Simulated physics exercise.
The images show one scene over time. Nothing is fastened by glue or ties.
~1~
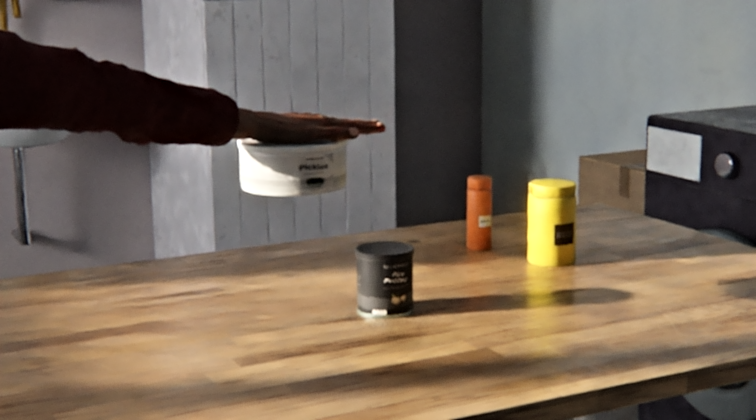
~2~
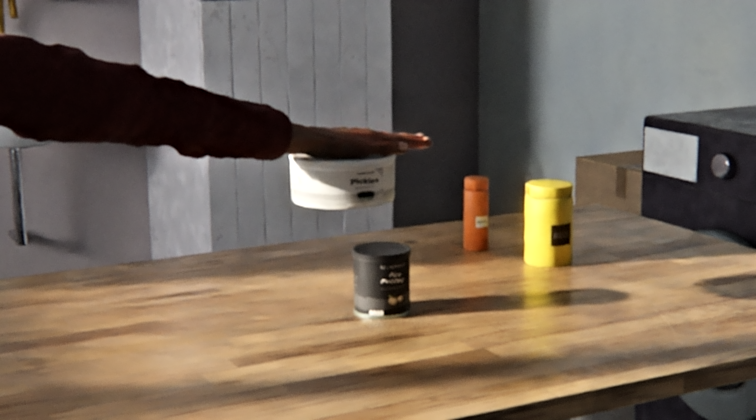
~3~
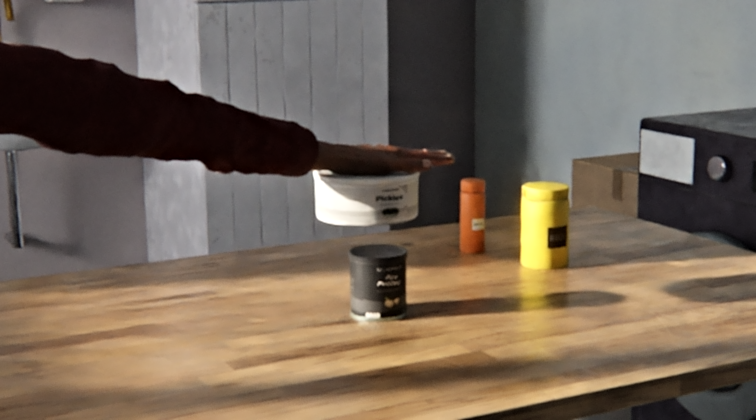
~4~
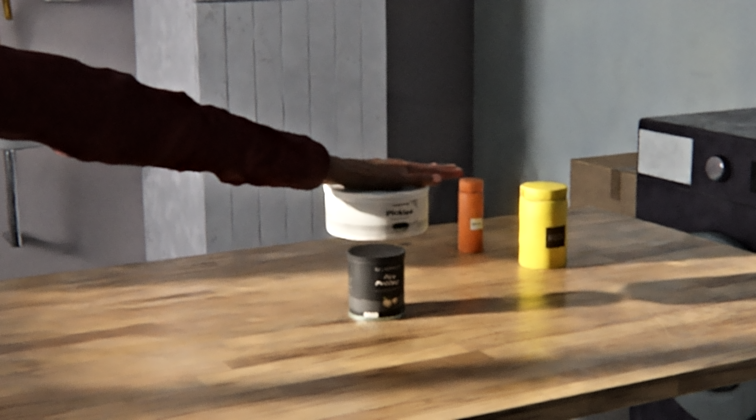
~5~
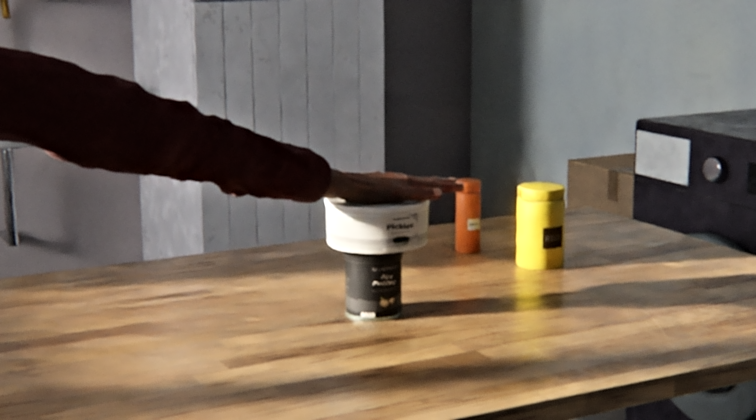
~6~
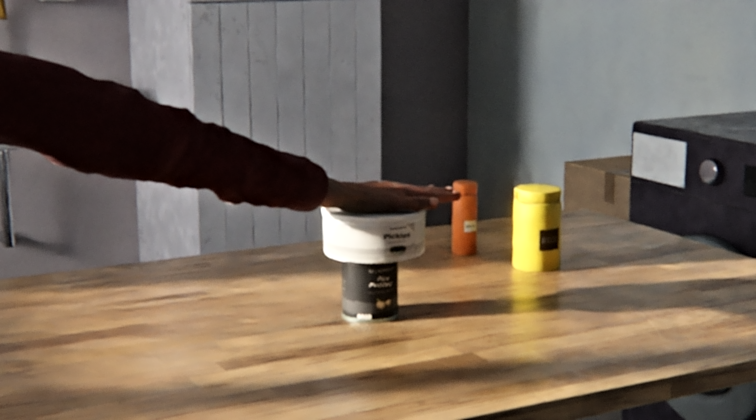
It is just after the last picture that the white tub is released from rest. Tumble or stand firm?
The pile stands firm.
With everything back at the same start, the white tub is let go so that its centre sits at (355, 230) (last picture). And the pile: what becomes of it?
Outcome: The pile is still standing.
Then, 0.20 s after the last picture, nothing has stirred.
Then, 0.40 s after the last picture, white tub resting near (374, 230).
At rest, all 4 in place. Seen from the same camera at the end, white tub near (374, 230). The pile stays up.
